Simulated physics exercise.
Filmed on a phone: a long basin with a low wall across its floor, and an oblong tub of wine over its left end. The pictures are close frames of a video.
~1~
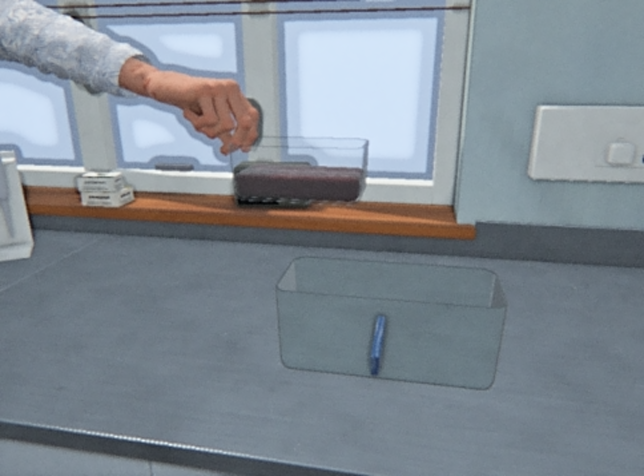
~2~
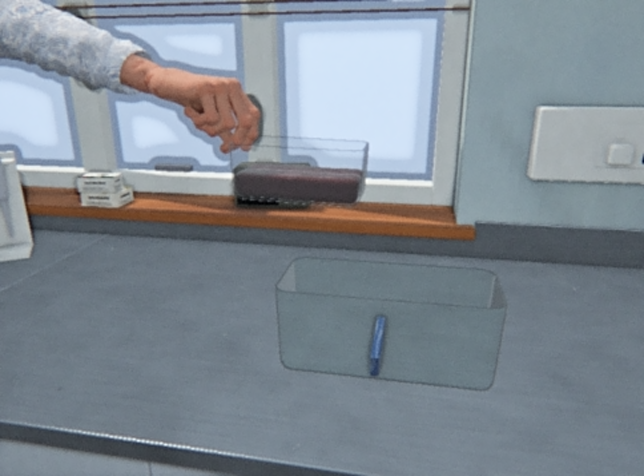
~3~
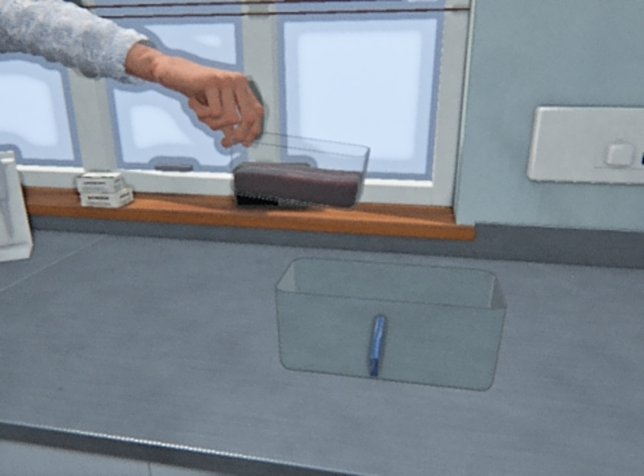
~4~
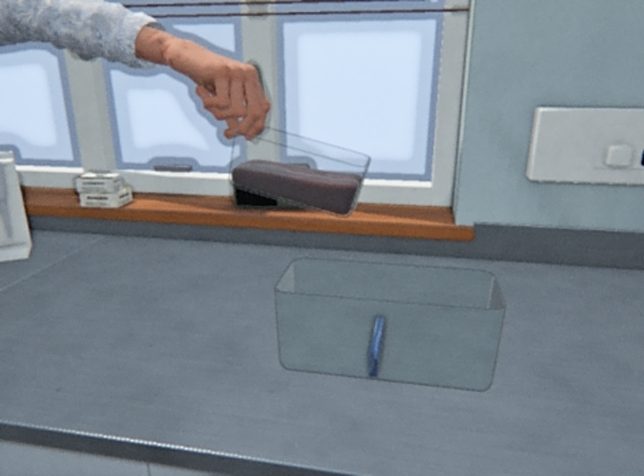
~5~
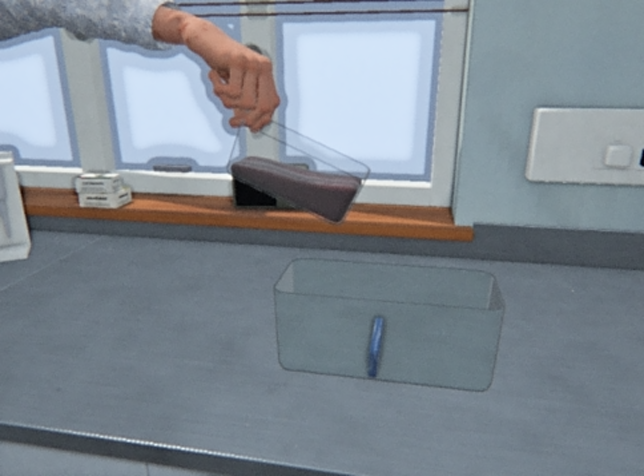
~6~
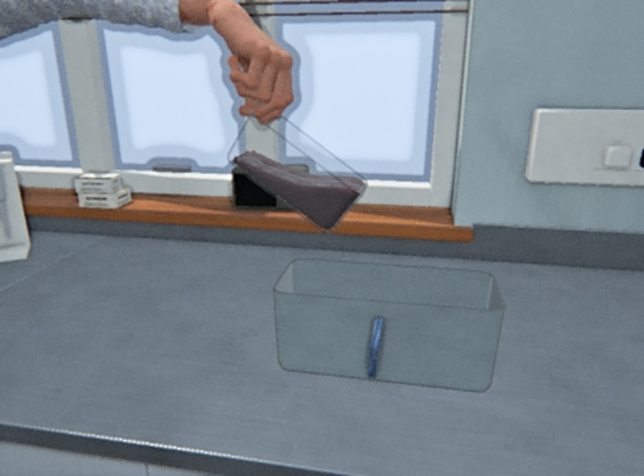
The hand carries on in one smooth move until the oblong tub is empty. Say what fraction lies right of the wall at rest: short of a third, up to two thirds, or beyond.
It comes to between a third and two thirds.
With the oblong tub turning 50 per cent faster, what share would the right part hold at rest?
Some 55 per cent.
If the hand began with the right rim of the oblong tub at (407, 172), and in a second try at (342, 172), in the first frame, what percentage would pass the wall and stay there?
The first gives 75 %, the second 25 %.
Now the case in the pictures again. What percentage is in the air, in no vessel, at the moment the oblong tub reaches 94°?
Roughly 30 in a hundred.
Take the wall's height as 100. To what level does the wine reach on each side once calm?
Some 40 per cent left and 40 right.
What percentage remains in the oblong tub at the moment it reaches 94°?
Some 20 per cent.
A moment on, the tilt is 94° and 18 per cent is still to pour, 6 is left of the wall and 45 right of it.
Next, the tilt is 110° and 5 per cent is still to pour, 34 is left of the wall and 55 right of it.
Then the tilt is 110° and 0 per cent is still to pour, 43 is left of the wall and 56 right of it.
Later the tilt is 110° and 0 per cent is still to pour, 43 is left of the wall and 56 right of it.
At rest 43 per cent lies left of the wall, 56 right of it and 1 outside.
